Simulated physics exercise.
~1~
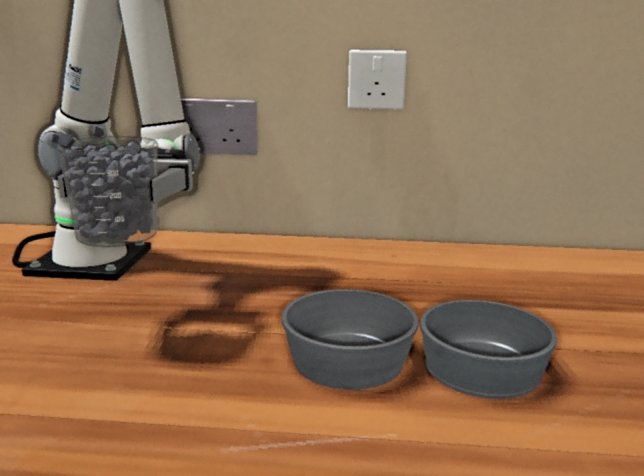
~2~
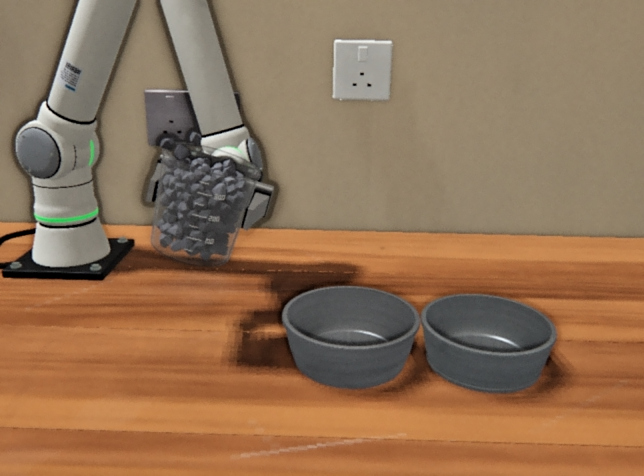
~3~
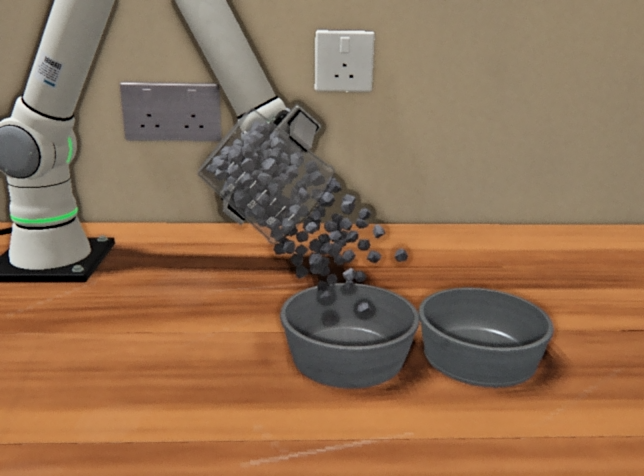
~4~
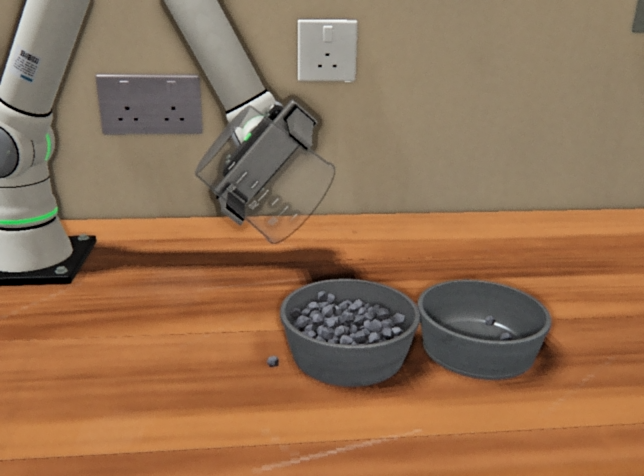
Robot arm carrying a clear cup of grey pebbles rightward and tipping it, filling the left bowl while a few stray.
